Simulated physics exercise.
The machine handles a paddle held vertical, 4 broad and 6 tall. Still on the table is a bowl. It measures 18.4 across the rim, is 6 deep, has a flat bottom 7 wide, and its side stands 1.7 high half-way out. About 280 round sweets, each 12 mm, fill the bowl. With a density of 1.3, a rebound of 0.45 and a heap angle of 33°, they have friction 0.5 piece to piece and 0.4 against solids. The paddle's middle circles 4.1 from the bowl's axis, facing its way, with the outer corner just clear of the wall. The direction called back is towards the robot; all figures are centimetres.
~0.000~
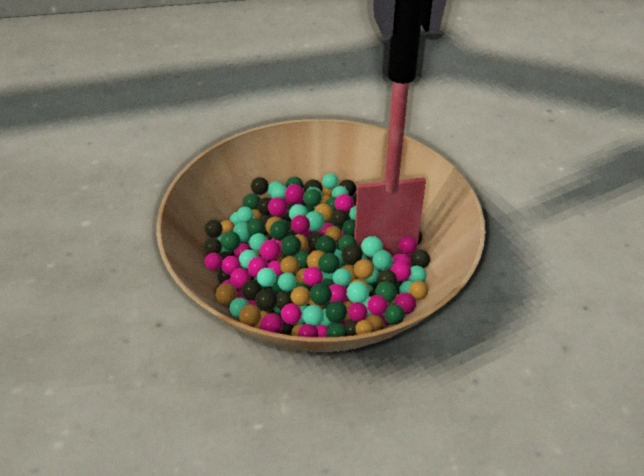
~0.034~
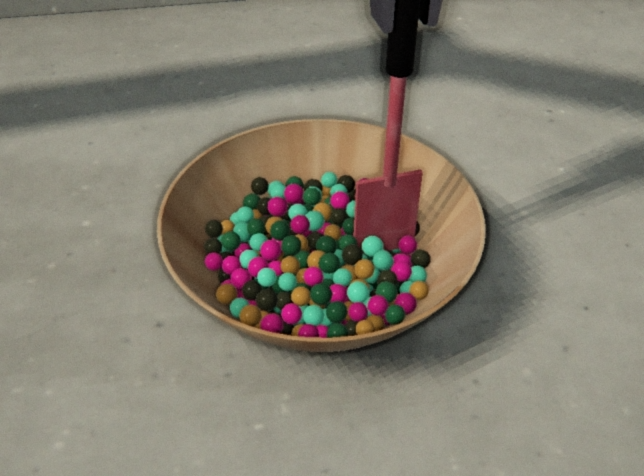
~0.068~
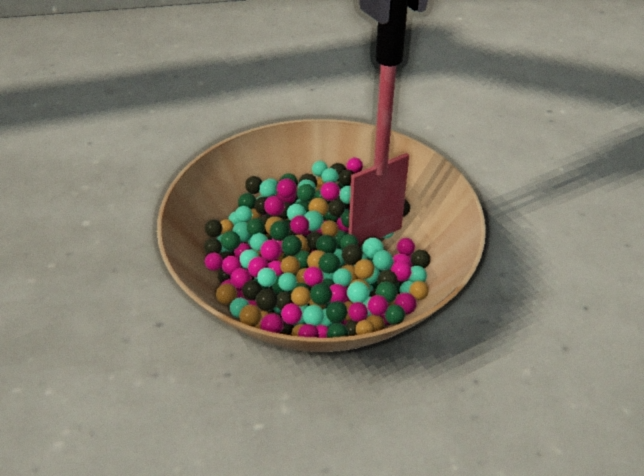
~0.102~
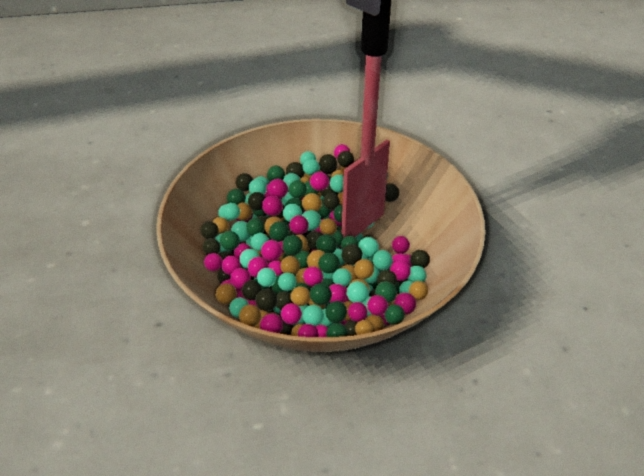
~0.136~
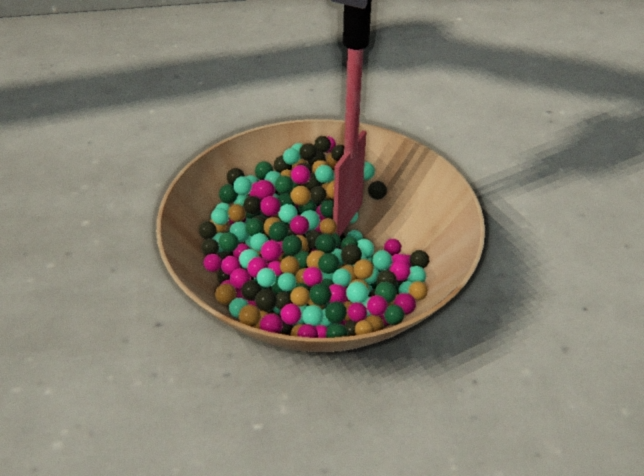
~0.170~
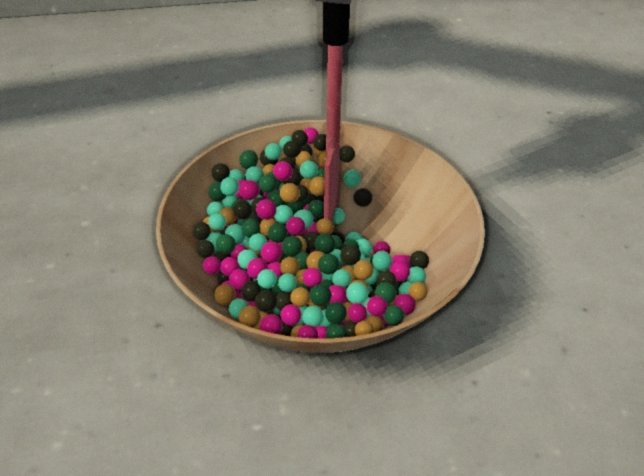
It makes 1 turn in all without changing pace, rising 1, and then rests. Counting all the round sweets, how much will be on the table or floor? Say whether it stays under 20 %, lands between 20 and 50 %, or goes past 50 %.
It stays under 20 %.
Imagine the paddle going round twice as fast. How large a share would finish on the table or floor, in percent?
That would be some 25 percent.
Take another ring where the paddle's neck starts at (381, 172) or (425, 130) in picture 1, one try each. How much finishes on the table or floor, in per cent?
Near 5 and 0 in a hundred, one try each.
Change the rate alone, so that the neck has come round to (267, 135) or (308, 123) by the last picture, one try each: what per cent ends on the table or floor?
About 20 per cent, then about 10 per cent.
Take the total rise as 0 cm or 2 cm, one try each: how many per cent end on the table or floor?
Try one: Around 10 %; try two: Around 5 %.
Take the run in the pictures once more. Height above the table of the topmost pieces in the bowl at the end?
6.0 cm, roughly.
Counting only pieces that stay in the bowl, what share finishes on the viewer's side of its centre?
Estimate: Some 45 %.
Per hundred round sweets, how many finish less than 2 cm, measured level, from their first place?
About 20 %.
After 0.41 s, 182° round, highest piece 8 above the table; 280 in the bowl, 1 on the table or floor, 1 in flight or on the tool.
After 0.65 s, 295° round, highest piece 8 above the table; 269 in the bowl, 11 on the table or floor, 2 in flight or on the tool.
After 0.97 s, 0° round, highest piece 6 above the table; 266 in the bowl, 16 on the table or floor.
After 1.67 s, 0° round, highest piece 6 above the table; 266 in the bowl, 16 on the table or floor.
At rest, 266 in the bowl, 16 on the table or floor. That is 6 % on the table or floor.
